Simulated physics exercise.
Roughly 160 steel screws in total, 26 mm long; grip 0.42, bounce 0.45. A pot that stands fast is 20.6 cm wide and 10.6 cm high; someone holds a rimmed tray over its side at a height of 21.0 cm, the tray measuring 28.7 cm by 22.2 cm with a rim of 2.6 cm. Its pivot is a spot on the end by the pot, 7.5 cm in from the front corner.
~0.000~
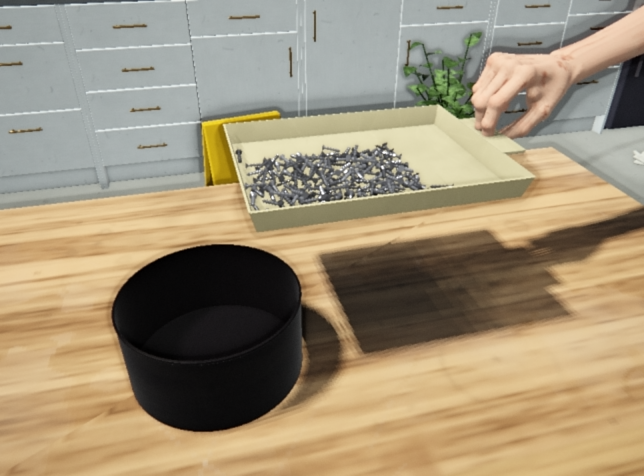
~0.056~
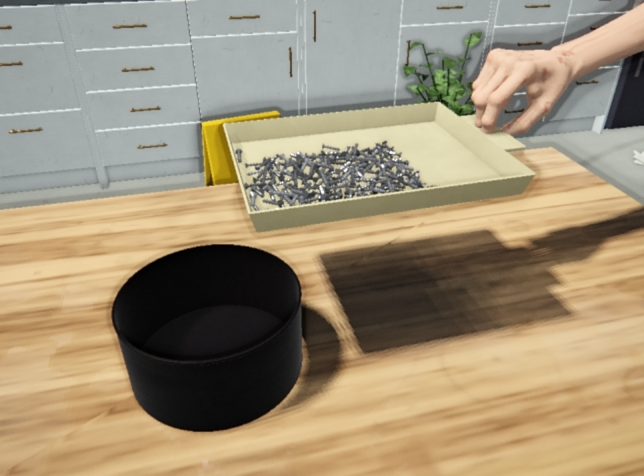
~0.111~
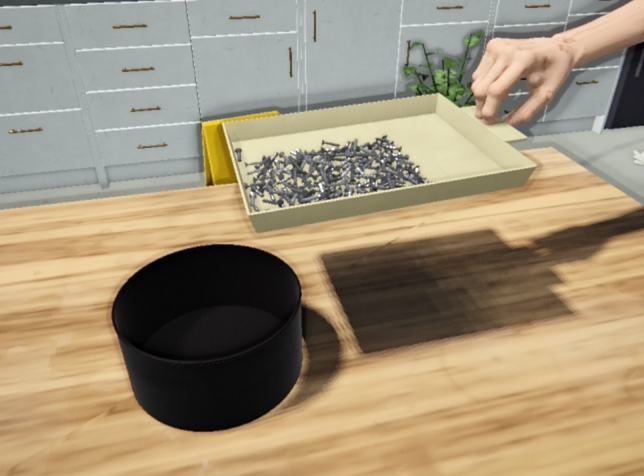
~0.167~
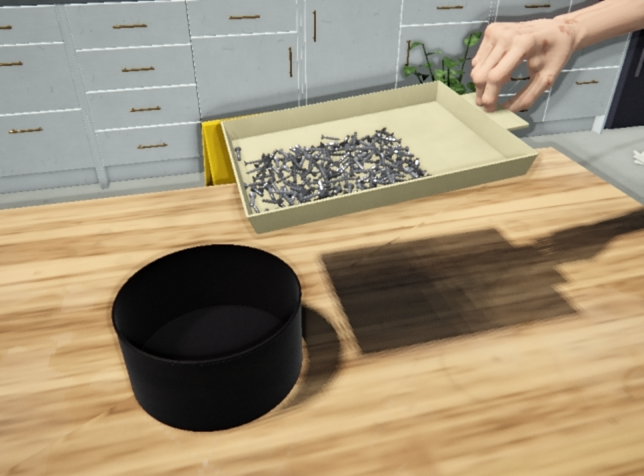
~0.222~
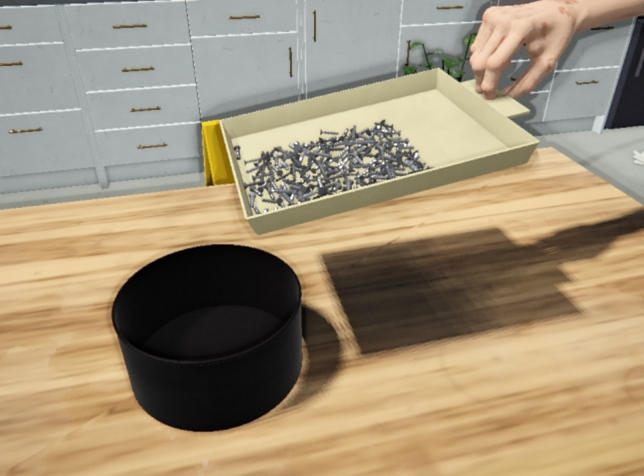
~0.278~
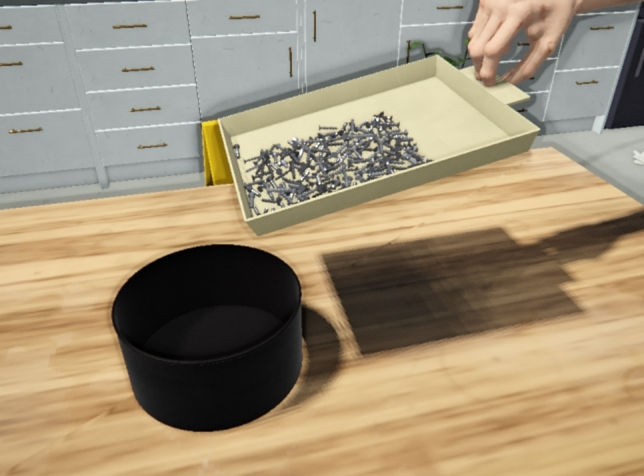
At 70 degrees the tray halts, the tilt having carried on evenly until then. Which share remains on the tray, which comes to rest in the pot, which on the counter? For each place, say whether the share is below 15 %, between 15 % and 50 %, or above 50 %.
Left on the tray: The main mass; pot: A noticeable amount; counter: Only a little.
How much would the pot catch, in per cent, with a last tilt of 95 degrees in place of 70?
Roughly 100 %.
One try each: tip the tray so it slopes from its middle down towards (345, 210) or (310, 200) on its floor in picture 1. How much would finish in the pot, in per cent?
That would be close to 35 per cent and then close to 65 per cent.
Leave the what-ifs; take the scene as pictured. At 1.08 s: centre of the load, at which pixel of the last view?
Around (256, 180).
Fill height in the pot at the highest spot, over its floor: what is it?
About 1.5 centimetres.
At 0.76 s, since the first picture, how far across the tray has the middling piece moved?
Displacement on the tray: Roughly 4 cm.
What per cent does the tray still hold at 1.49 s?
Some 75 per cent of the load.
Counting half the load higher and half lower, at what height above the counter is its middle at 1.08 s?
About 24 centimetres.
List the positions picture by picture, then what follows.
Tray tilt 0 degrees, front corners at (256, 208) and (526, 175); middle of the pieces at (330, 181); pot at (209, 295), in the first frame.
Tray tilt 1 degrees, front corners at (255, 209) and (526, 172); middle of the pieces at (330, 180), in the second frame.
Tray tilt 3 degrees, front corners at (254, 210) and (528, 164); middle of the pieces at (330, 178), in the third frame.
Tray tilt 6 degrees, front corners at (253, 211) and (529, 152), lowest corner left front; middle of the pieces at (330, 174), in the fourth frame.
Tray tilt 9 degrees, front corners at (252, 213) and (529, 140), lowest corner left front; middle of the pieces at (329, 170), in the fifth frame.
Tray tilt 12 degrees, front corners at (251, 215) and (529, 128), lowest corner left front; middle of the pieces at (328, 166); pot at (209, 295). Its pace works out near 55 degrees a second, in the sixth frame.
After 0.76 s, tilt 40 degrees; the tray holds 100 %, the pot 0 %.
After 1.08 s, tilt 58 degrees; the tray holds 100 %, the pot 0 %.
After 1.49 s, tilt 70 degrees; the tray holds 75 %, the pot 15 %.
In the end, at 2.4 s, tray 60 %, pot 40 %, counter 0 %.
